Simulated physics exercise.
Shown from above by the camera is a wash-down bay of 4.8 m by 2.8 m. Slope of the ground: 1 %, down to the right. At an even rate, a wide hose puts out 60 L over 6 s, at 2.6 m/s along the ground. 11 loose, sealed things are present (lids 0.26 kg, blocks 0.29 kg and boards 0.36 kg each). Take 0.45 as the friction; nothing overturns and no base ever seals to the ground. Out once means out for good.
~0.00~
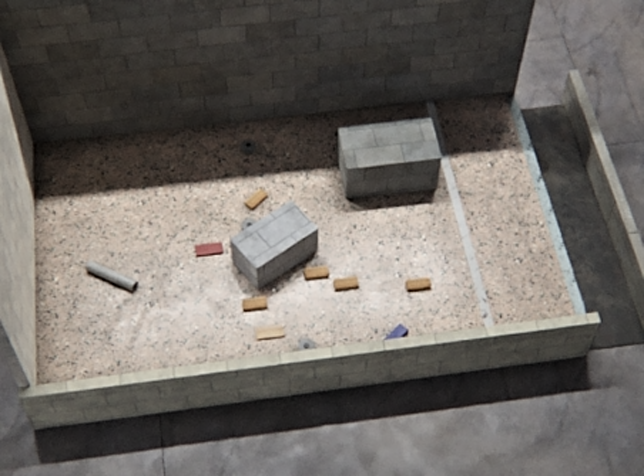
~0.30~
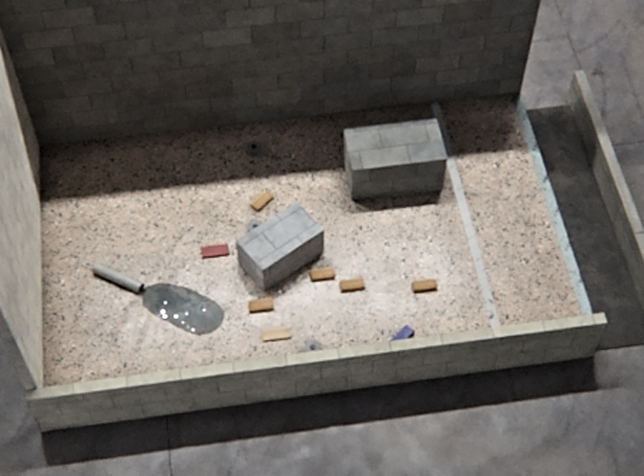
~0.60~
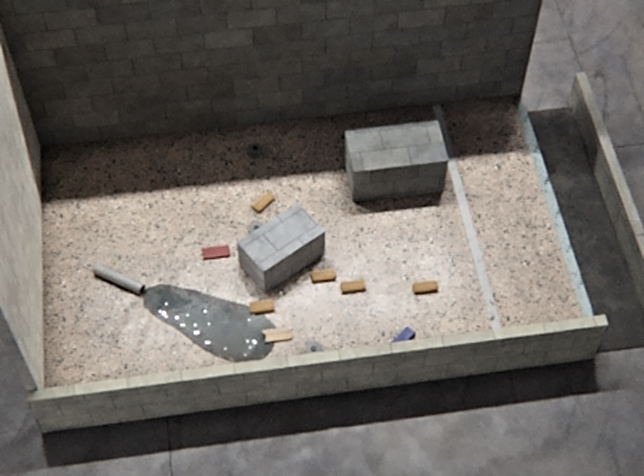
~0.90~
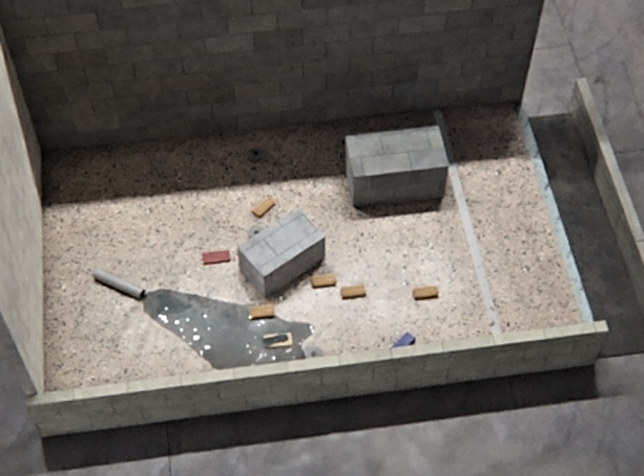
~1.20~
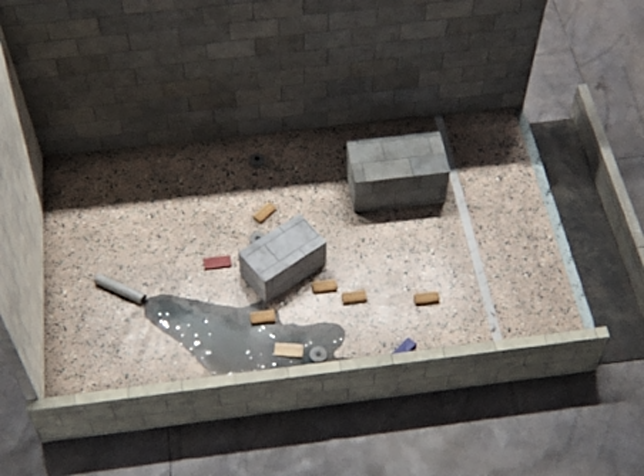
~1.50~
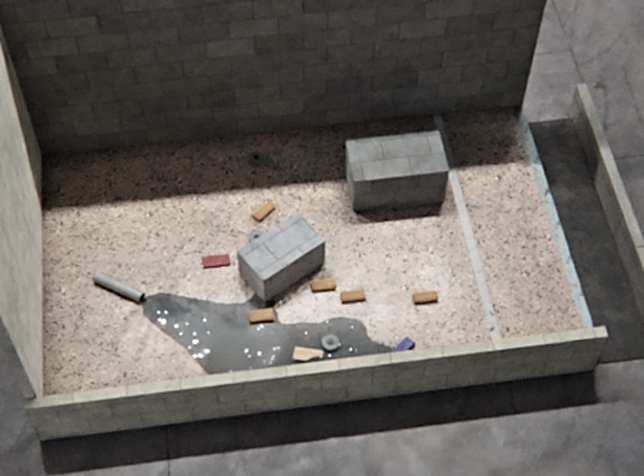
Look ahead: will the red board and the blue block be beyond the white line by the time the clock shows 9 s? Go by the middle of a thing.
Red board: Not over. Blue block: Over.
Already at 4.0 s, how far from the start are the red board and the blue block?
0 and 150 cm, roughly.
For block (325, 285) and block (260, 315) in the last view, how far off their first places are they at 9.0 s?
Respectively 0 cm and 0 cm.
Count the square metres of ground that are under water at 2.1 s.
Around 1.5 m2 of it.
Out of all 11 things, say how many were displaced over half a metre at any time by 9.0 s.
The tally stands at 3.
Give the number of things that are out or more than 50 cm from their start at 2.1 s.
The count is 2.
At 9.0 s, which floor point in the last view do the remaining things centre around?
Somewhere near (331, 258).
After 2.1 s the red board is near (216, 260), 0.0 m from its start, aground; the blue block is near (421, 346), 0.2 m from its start, aground; 0 of 11 are over the mark; 1 afloat.
After 4.0 s the red board is near (216, 260), 0.0 m from its start, aground; the blue block is near (569, 321), 1.5 m from its start, aground; 2 of 11 are over the mark; 0 afloat.
After 6.3 s the red board is near (216, 260), 0.0 m from its start, aground; the blue block has gone out; 2 of 11 are over the mark; 0 afloat.
After 9.0 s the red board is near (216, 260), 0.0 m from its start, aground; the blue block has gone out; 2 of 11 are over the mark; 0 afloat.
